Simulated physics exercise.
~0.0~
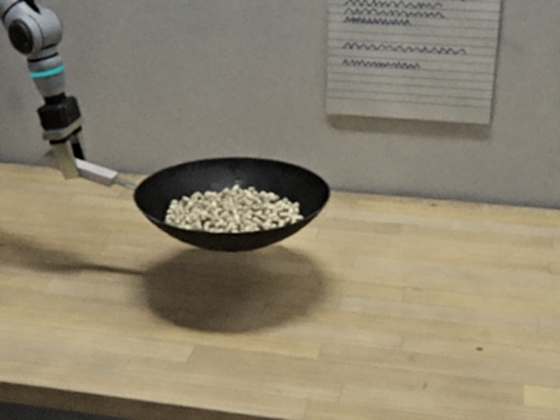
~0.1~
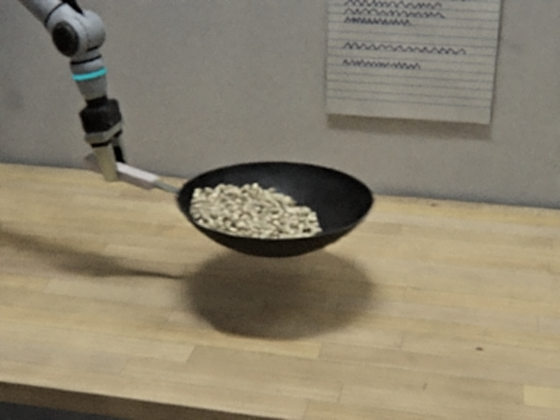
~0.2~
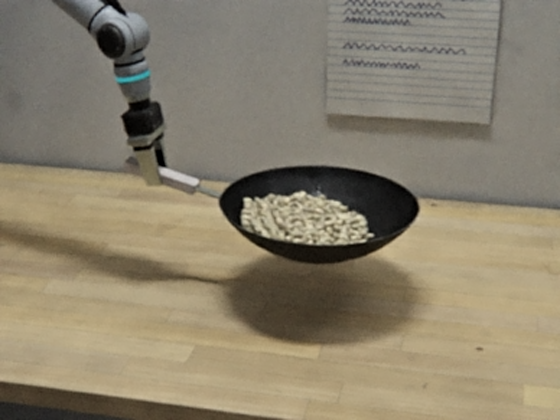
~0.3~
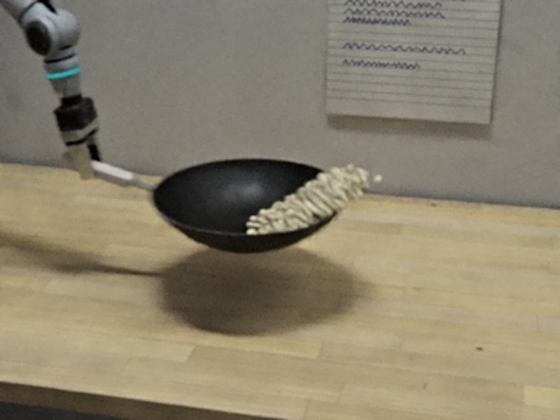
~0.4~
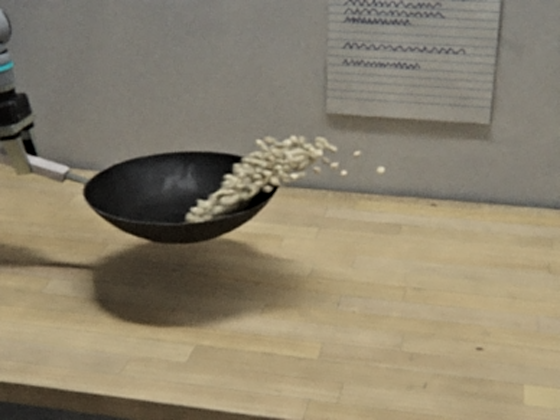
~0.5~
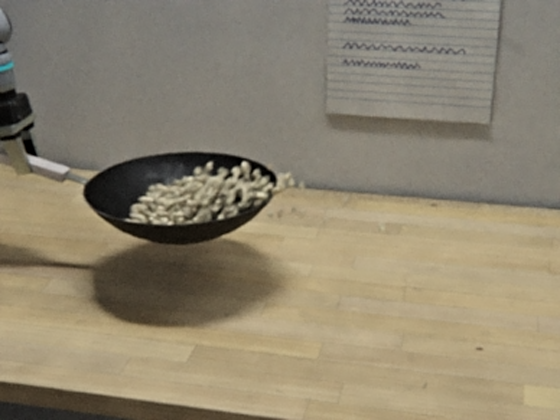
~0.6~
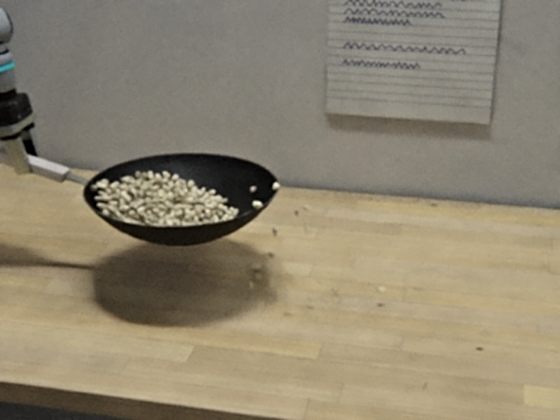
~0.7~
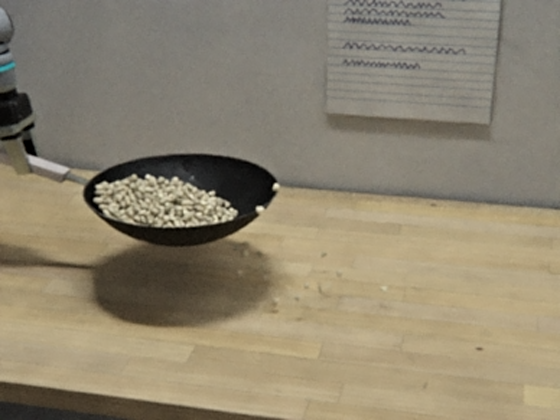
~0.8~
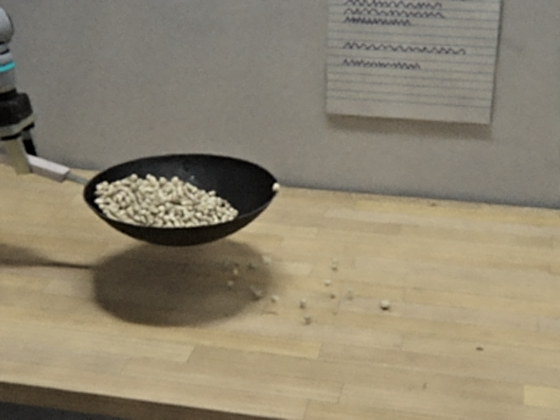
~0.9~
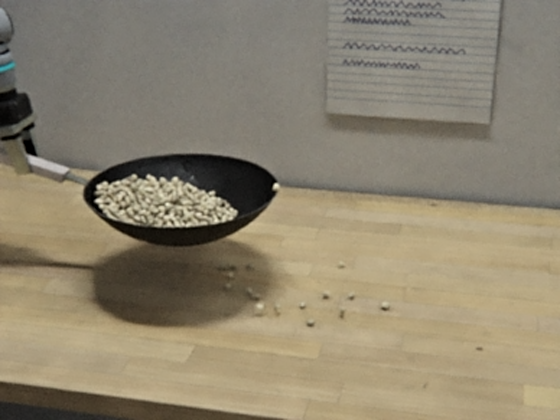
A robot arm holding a black wok of pale beans moved it right, then swept it back left, so the beans surged up over the right rim; most slid back in, while a few scattered on the wooden table as the wok held still.
